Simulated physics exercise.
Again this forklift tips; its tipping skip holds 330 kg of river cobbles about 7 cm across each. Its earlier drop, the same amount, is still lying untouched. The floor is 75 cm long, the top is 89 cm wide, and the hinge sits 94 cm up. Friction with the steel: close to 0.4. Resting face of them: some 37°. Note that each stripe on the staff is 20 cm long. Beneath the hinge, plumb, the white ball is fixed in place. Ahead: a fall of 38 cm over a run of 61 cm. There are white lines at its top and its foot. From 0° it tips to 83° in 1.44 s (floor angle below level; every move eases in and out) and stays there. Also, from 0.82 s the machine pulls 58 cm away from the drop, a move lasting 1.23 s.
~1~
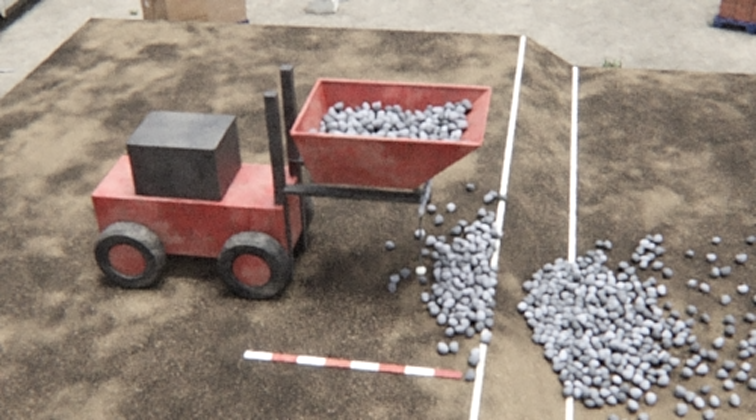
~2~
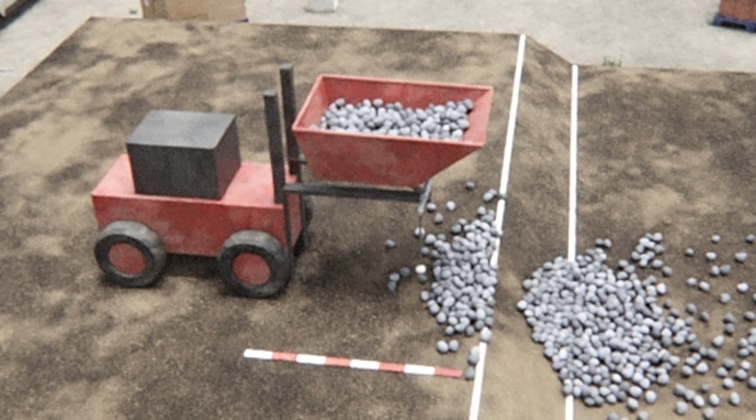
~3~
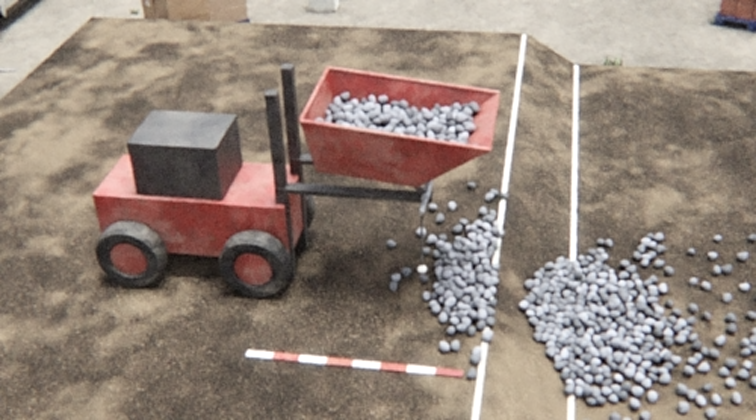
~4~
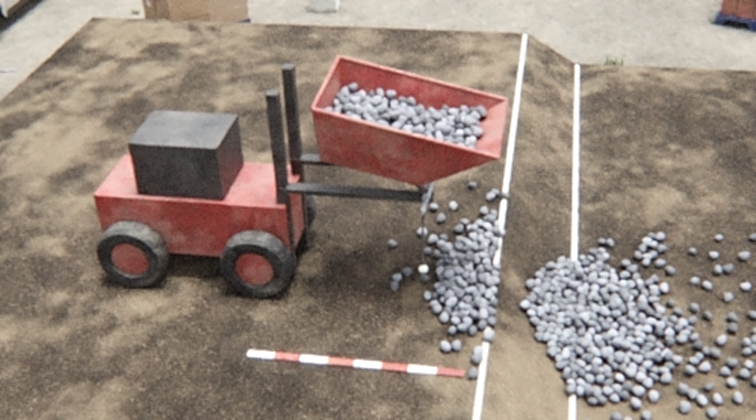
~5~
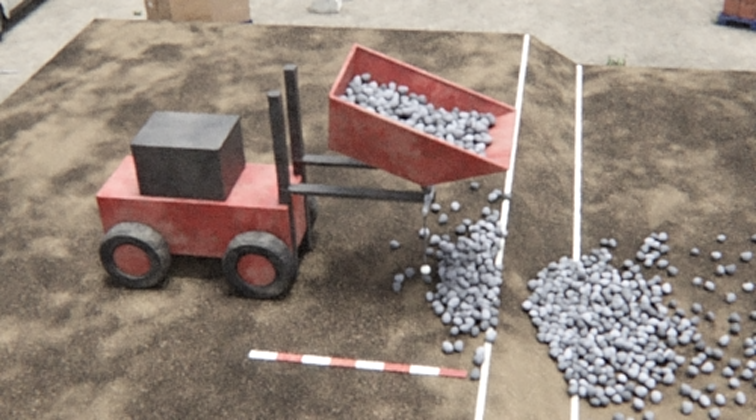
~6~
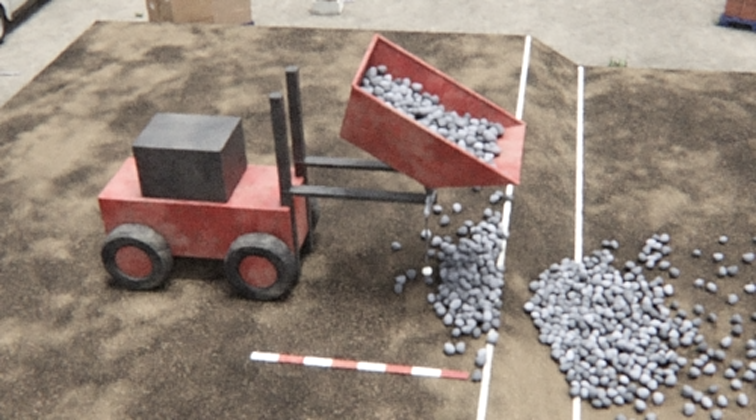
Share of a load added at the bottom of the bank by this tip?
67 %.
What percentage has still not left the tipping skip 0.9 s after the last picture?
Around 15 per cent of the load is still inside.
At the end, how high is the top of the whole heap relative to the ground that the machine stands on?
Around 14 centimetres above that ground.
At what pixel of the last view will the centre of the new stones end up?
(588, 314).
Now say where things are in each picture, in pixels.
The tipping skip is at 0°, its lip at (481, 145); the top of the load is at (452, 111). The earlier load is highest near (464, 267), 11 cm above ground level, 42 % on the top or the slope, 58 % at the foot of the bank, in the first frame.
Lip at (483, 145), floor tilted 2°, highest stones at (436, 114), in the second frame.
Lip at (490, 150), floor tilted 6°, highest stones at (387, 114), in the third frame.
Lip at (499, 158), floor tilted 13°, highest stones at (349, 101), in the fourth frame.
Lip at (510, 169), floor tilted 22°, highest stones at (360, 92), in the fifth frame.
Lip at (518, 184), floor tilted 31°, highest stones at (374, 82), in the sixth frame.
Then, 0.5 s after the last picture the floor is at 70°; in per cent of one load, 99 in the tipping skip, 43 on the top or the slope, 58 at the foot of the bank; the foremost stones are past the picture's edge.
Then, 0.9 s after the last picture the floor is at 83°; in per cent of one load, 13 in the tipping skip, 118 on the top or the slope, 68 at the foot of the bank; the foremost stones are past the picture's edge.
Then, 1.9 s after the last picture the floor is at 83°; in per cent of one load, 0 in the tipping skip, 75 on the top or the slope, 124 at the foot of the bank; the foremost stones are past the picture's edge.
Then, 4.3 s after the last picture the floor is at 83°; in per cent of one load, 0 in the tipping skip, 74 on the top or the slope, 125 at the foot of the bank; the foremost stones are past the picture's edge. Net gain at the foot of the bank, 67.
